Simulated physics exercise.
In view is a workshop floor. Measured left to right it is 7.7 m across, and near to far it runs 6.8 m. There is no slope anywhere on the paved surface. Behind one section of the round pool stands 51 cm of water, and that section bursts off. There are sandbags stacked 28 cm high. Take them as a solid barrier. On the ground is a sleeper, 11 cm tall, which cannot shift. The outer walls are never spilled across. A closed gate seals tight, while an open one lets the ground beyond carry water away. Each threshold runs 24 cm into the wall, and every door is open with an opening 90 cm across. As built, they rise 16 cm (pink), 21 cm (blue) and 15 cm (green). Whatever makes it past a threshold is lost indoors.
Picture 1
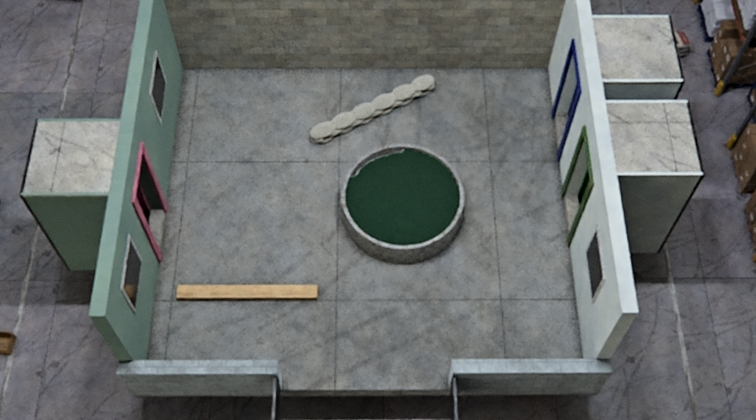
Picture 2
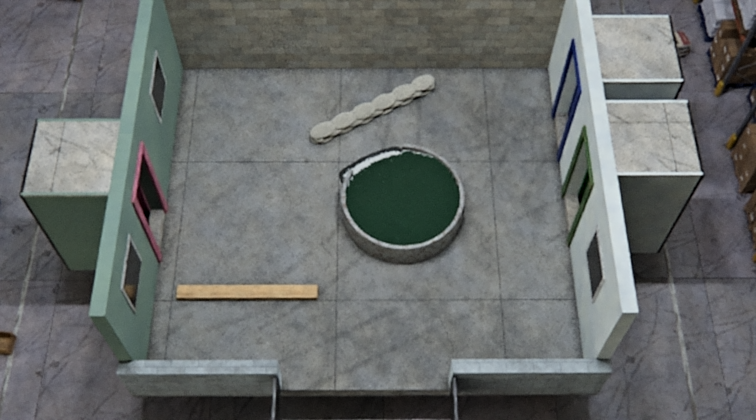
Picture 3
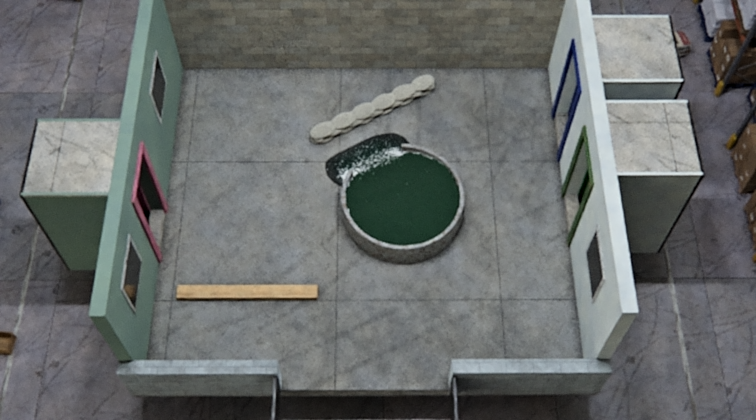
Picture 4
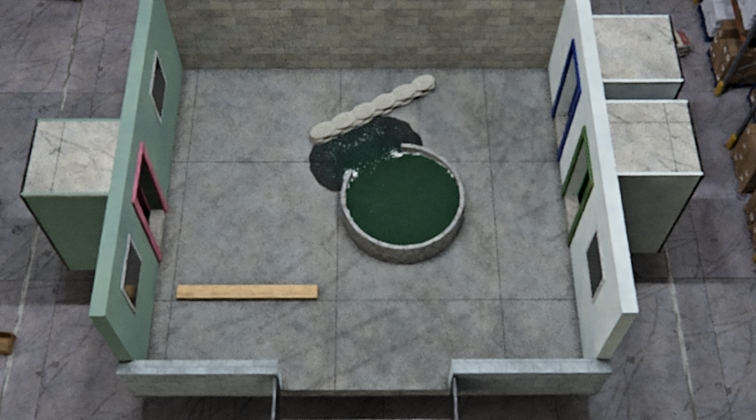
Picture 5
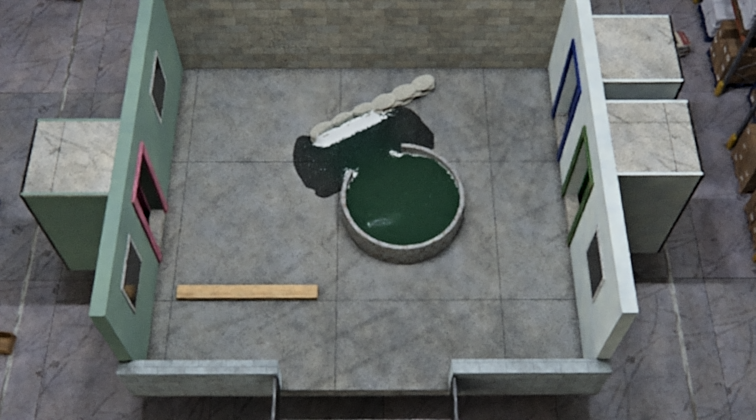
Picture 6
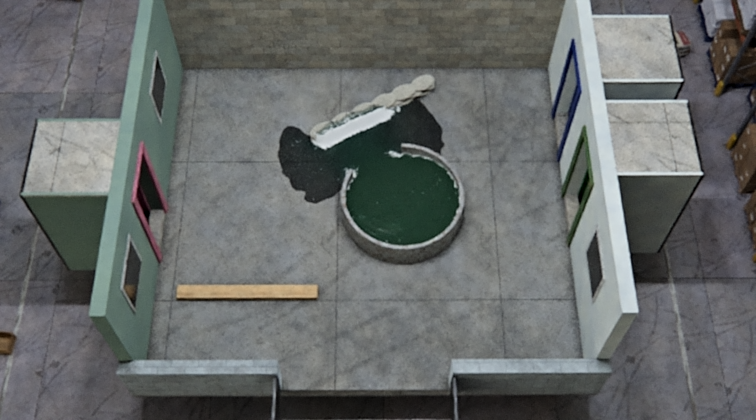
A walled workshop floor of grey slabs is seen from high above by a still camera. A round pool of dark green water stands right of centre, with a pale row of sandbags behind it, a wooden sleeper at the lower left, a pink-framed opening on the left and blue and green ones on the right. Water bursts from the pool's far side, foams against the sandbags and spreads left and right.
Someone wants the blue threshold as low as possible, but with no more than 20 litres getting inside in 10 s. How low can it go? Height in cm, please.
No lower than roughly 8 cm.
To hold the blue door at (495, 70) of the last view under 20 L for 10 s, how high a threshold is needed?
It needs about 7.0 cm.
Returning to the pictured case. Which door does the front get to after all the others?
The last one is the green door.
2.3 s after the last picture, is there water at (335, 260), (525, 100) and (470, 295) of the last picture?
So, in order, I'd say stayed dry, then got wet, then stayed dry.
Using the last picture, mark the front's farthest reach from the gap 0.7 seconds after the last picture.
Roughly at (240, 115) in the last view.
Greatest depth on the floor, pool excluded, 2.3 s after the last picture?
Max depth: Around 24 cm.
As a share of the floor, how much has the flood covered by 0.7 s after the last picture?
The wet part is about 10 per cent.
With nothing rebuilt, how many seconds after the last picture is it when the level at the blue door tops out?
2.6 s.
Then, 0.7 s after the last picture water covers 10 % of the floor, deepest (38 cm) near (354, 130); it has not reached the blue door.
Then, 2.3 s after the last picture water covers 40 % of the floor, deepest (24 cm) near (354, 144); 10 cm at the blue door, 0 litres in over its 21 cm threshold.
Then, 9.3 s after the last picture water covers 90 % of the floor, deepest (7 cm) near (345, 144); 6 cm at the blue door, 0 litres in over its 21 cm threshold.
At the blue door as built, the water peaked near 13 cm, 2.5 s after the last picture.
Run again over the same 10 s with other heights there, 42 litres in over 6.5 cm, 13 litres over 9 cm. The limit of 20 litres is kept from about 8 cm up.
